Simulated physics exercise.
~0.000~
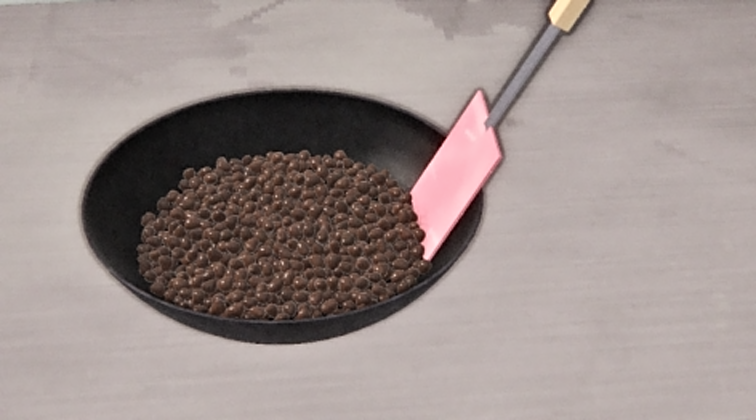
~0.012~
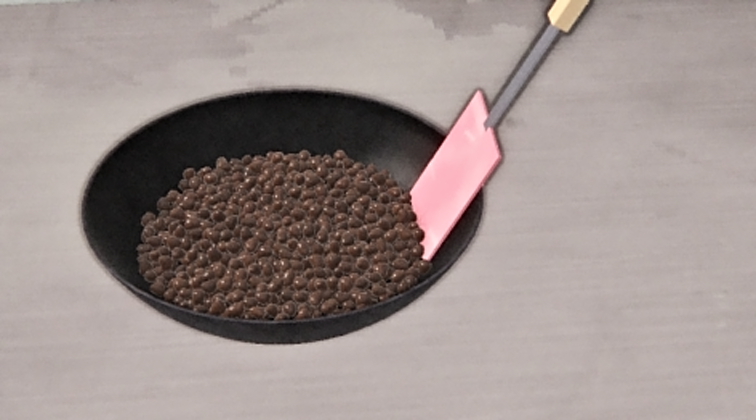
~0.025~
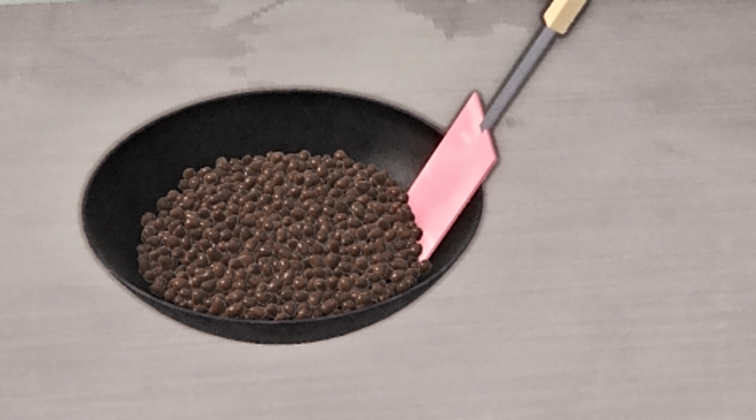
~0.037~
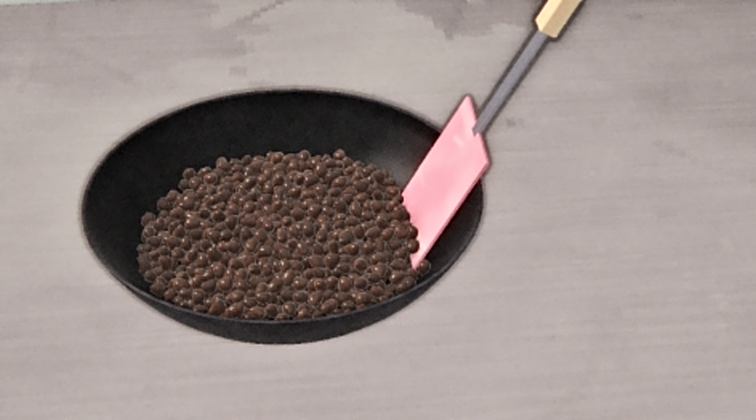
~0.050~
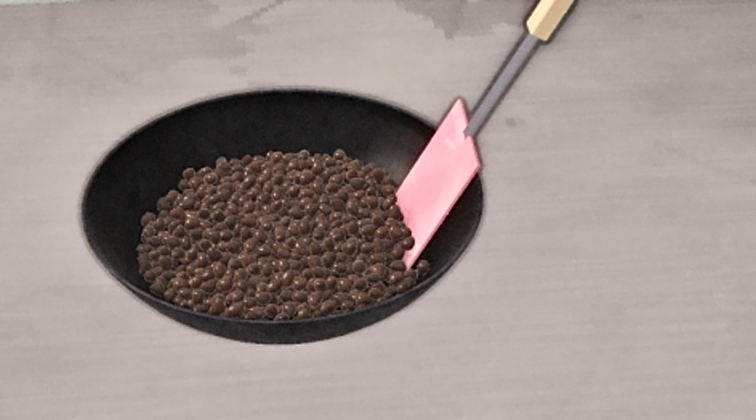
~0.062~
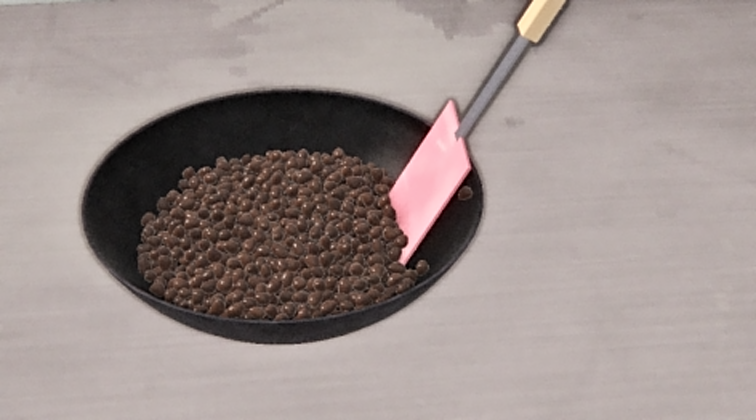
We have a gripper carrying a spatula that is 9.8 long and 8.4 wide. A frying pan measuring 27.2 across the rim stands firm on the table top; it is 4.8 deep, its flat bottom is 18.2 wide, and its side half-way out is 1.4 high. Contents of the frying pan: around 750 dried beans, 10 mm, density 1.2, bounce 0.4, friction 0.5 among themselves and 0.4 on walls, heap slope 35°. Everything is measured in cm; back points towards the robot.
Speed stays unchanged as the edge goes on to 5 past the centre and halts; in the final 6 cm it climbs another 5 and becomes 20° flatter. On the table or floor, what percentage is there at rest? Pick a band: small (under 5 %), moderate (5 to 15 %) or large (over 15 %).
The share is small, under 5 %.
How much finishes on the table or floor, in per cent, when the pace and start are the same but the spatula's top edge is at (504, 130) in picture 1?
Near 0 in a hundred.
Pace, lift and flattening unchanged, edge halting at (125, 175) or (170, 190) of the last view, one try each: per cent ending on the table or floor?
Roughly 20 and 0 per cent.
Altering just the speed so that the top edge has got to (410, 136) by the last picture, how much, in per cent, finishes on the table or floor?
That share would be some 10 percent.
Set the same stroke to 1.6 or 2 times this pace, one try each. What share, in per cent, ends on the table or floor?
Near 0 and near 5 percent respectively.
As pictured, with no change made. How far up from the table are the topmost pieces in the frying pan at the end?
About 5.0 centimetres.
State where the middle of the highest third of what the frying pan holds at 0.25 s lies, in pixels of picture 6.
The middle sits at approx. (210, 218).
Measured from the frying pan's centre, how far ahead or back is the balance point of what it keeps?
Offset forward: Around 4.0 cm.
By 0.16 s, sloping 61°, highest piece 17 above the table; 749 in the frying pan, 1 on the blade or in flight.
By 0.25 s, sloping 52°, highest piece 20 above the table; 749 in the frying pan, 1 on the blade or in flight.
By 0.50 s, sloping 41°, highest piece 5 above the table; 749 in the frying pan, 1 on the blade or in flight.
By 1.55 s, sloping 41°, highest piece 5 above the table; 749 in the frying pan, 1 on the table or floor.
Final count, 749 in the frying pan, 1 on the table or floor. That is 0 % on the table or floor.
